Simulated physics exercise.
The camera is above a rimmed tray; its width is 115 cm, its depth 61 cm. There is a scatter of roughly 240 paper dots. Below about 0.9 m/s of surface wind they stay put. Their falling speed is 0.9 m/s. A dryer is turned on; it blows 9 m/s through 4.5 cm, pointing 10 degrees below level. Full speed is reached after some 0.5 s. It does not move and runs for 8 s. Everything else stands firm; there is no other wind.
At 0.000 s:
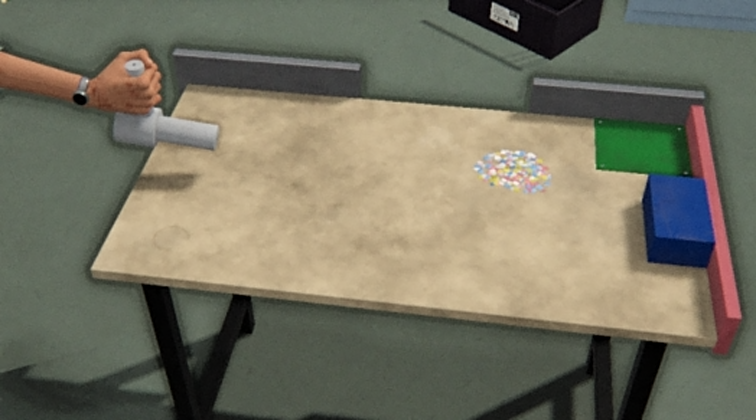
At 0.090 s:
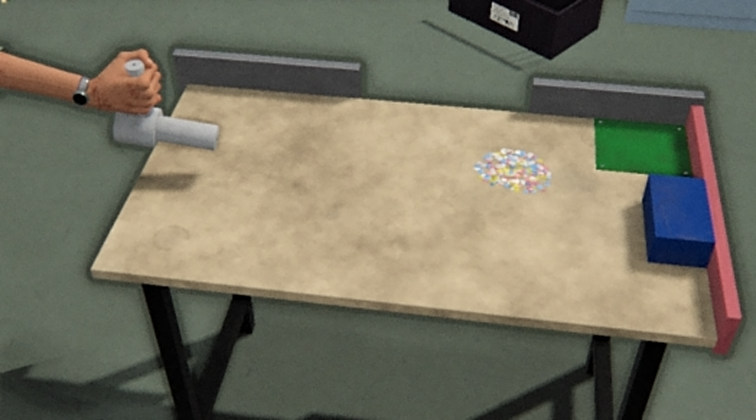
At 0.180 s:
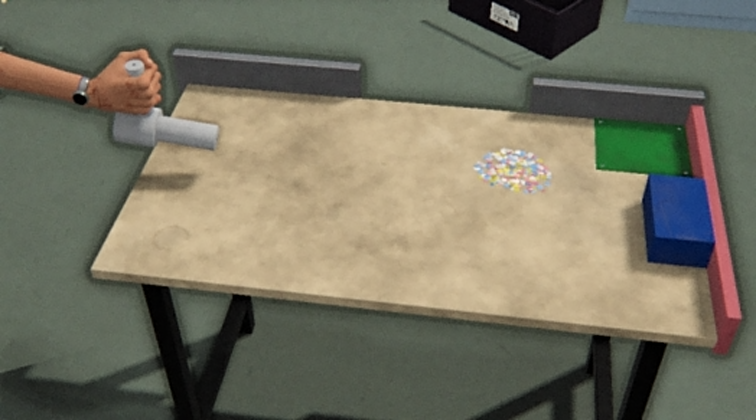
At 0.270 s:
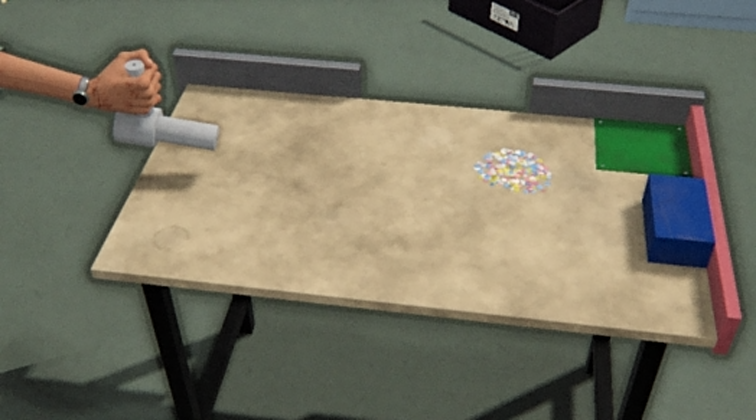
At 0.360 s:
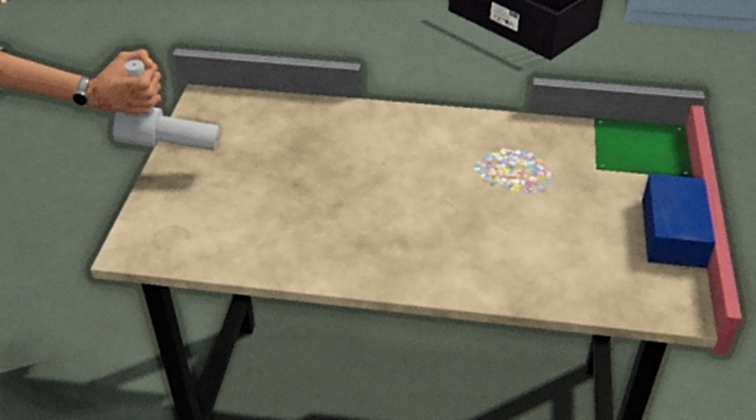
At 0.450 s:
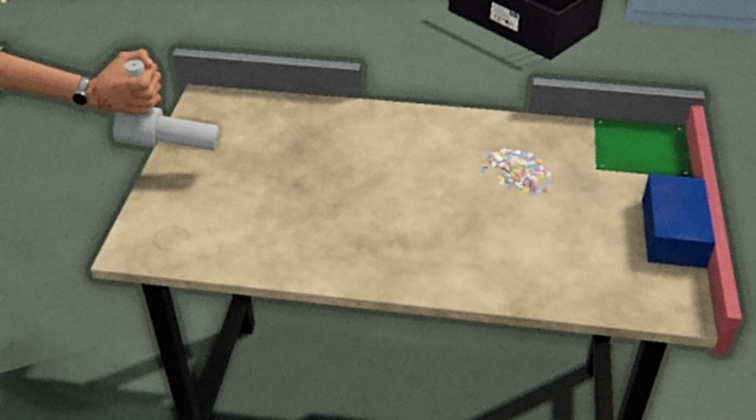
Paper dots lying still in a patch on a tray, then shifting slightly rightward as a hand holds a dryer at left.
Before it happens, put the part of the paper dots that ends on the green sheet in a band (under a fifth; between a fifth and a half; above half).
By then above half are on the green sheet.
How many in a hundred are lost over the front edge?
About 2 % front.
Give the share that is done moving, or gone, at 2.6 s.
Near 60 %.
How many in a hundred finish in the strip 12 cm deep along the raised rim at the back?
Near 80 %.
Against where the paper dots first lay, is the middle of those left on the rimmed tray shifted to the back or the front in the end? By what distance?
To the back, by about 20 cm.
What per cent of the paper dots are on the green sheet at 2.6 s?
Near 80 %.
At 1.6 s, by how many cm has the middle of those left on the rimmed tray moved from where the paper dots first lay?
About 40 cm.
After 1.6 s the count stands so, 76 % are on the green sheet; the middle of those still in play is near (684, 123).
After 2.6 s the count stands so, 78 % are on the green sheet; the middle of those still in play is near (684, 123).
After 4.4 s the count stands so, 78 % are on the green sheet; the middle of those still in play is near (684, 123).
After 8.0 s, at the end, 78 % are on the green sheet; the middle of those still in play is near (684, 123).
